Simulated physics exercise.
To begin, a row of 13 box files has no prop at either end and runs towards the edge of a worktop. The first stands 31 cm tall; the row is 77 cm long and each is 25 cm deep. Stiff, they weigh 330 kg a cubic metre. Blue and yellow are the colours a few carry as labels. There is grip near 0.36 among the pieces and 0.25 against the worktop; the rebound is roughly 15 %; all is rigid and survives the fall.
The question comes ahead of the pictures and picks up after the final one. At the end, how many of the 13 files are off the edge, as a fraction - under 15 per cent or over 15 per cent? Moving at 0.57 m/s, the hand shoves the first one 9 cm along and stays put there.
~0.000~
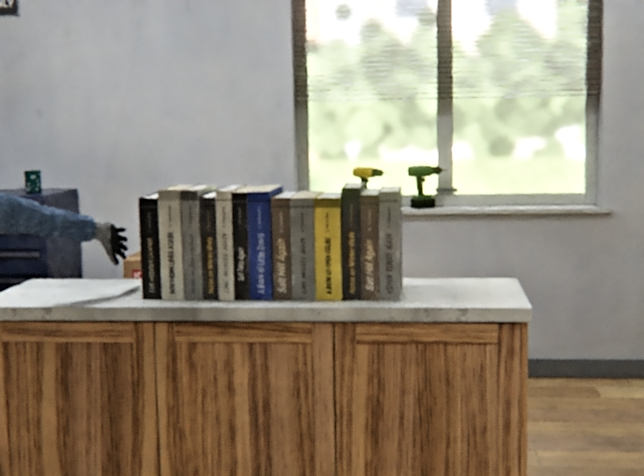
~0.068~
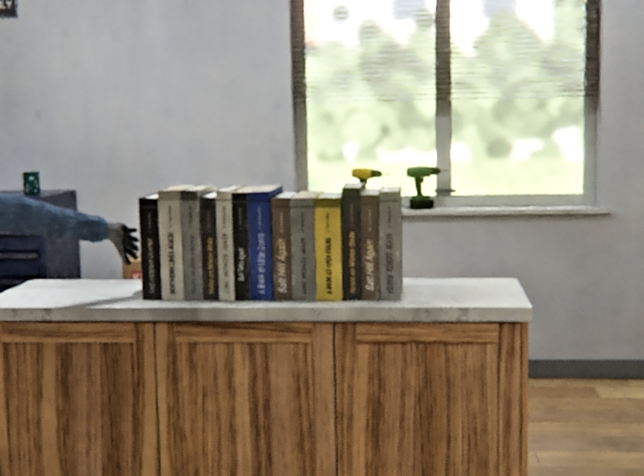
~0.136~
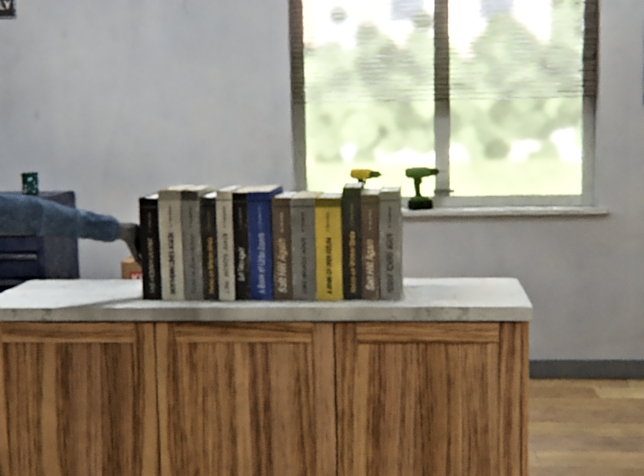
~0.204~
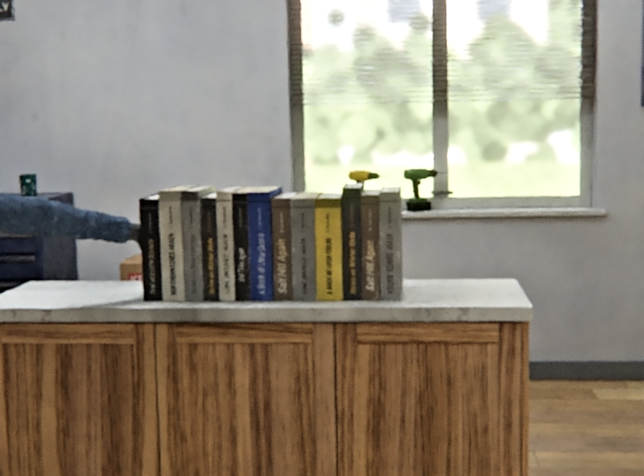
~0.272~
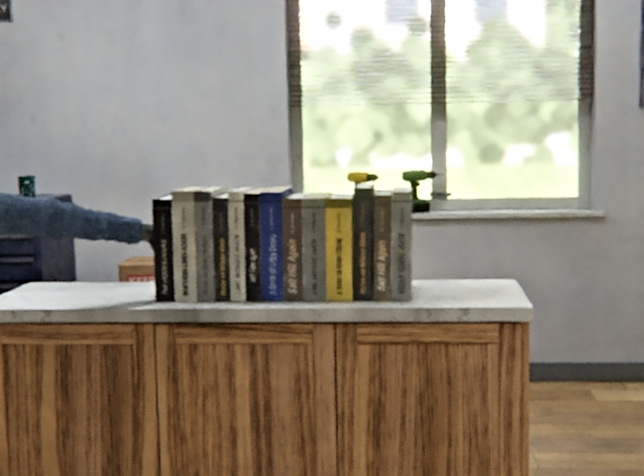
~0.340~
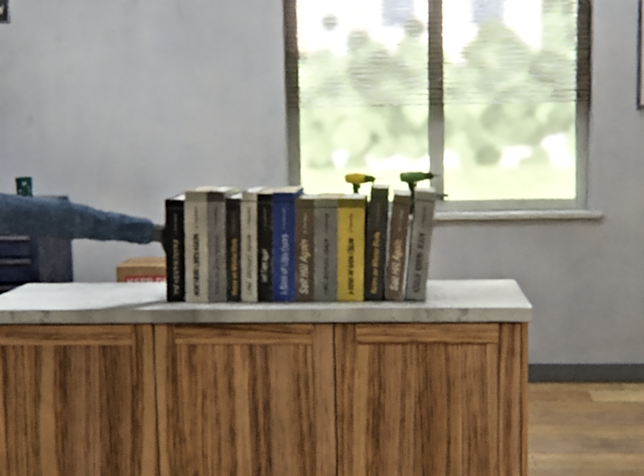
I would say less than 15 per cent of them.
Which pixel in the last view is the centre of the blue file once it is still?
Around (323, 243).
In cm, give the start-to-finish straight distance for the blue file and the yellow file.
Blue: 20 cm, yellow: 20 cm.
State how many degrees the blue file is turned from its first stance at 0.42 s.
Some 5 degrees.
Around 0.42 s, none of the 13 files off the edge, 13 disturbed; yellow file tipped 6°; blue file tipped 5°.
Around 0.62 s, none of the 13 files off the edge, 13 disturbed; yellow file tipped 20°; blue file tipped 19°.
Finally (1.3 s), none of the 13 files off the edge, 13 disturbed; yellow file tipped 43°; blue file tipped 28°. That is 0 per cent. Seen by the last camera, middles, yellow file near (407, 249), blue file near (323, 243).
